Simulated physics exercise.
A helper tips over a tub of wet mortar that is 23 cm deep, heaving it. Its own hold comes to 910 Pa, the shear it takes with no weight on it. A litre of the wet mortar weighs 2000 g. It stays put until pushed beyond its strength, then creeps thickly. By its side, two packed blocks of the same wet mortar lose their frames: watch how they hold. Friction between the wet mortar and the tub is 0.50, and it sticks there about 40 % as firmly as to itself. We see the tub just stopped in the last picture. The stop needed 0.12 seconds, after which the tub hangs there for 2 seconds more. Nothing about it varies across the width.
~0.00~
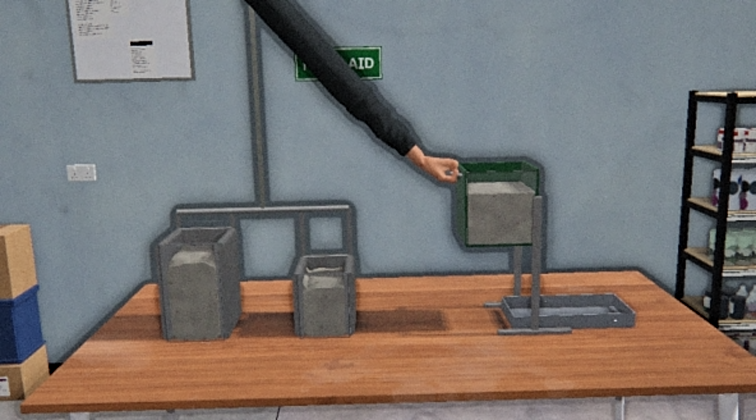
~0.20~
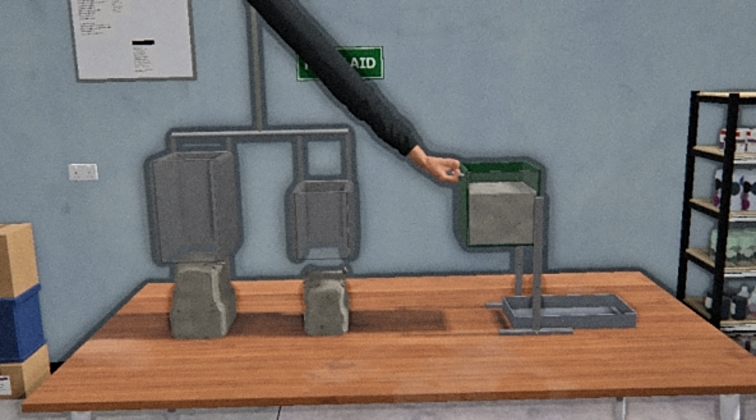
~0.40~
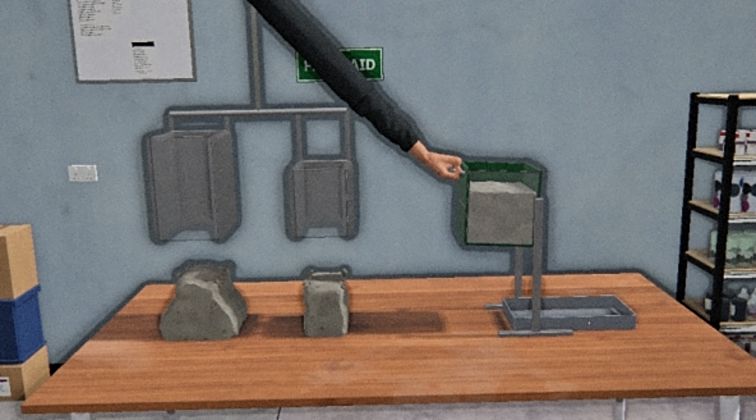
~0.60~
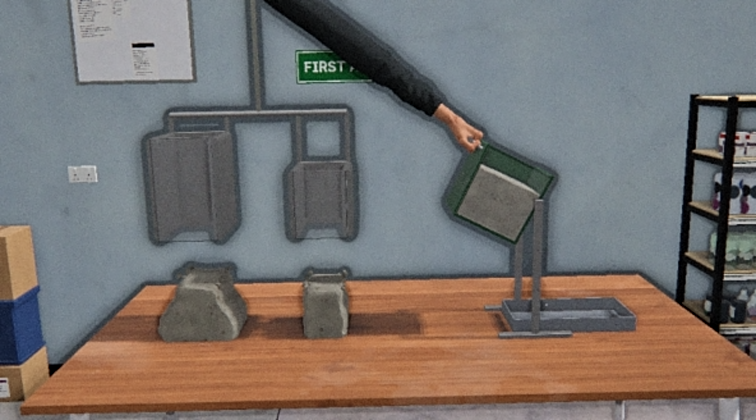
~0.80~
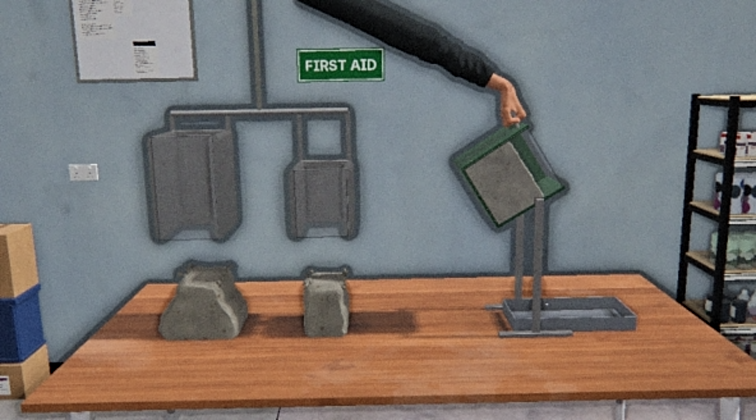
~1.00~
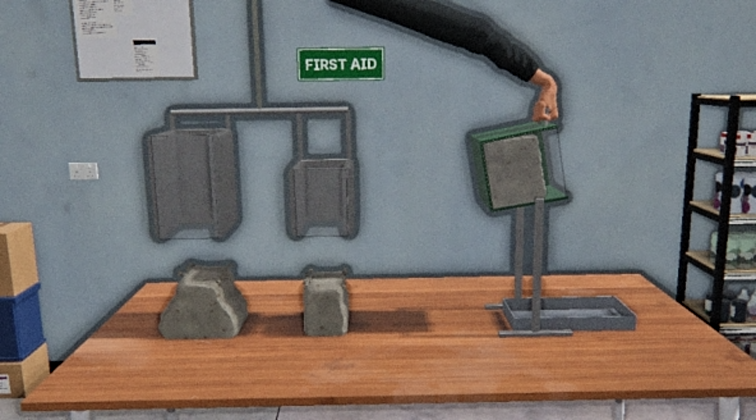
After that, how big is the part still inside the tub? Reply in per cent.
I would say roughly 100 per cent is still inside.
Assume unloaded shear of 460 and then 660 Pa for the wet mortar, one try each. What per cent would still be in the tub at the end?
It'd be some 85 percent the first time and some 100 percent the second.
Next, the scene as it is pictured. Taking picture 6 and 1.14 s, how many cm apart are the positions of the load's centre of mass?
Roughly 1 cm.
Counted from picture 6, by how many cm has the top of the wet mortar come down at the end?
About 1 cm.
After 1.14 s, the tub is at 80 degrees and holds 100 %.
After 1.31 s, the tub is at 80 degrees and holds 100 %.
After 1.48 s, the tub is at 80 degrees and holds 100 %.
After 1.65 s, the tub is at 80 degrees and holds 100 %.
After 3.00 s, the tub is at 80 degrees and holds 100 %.
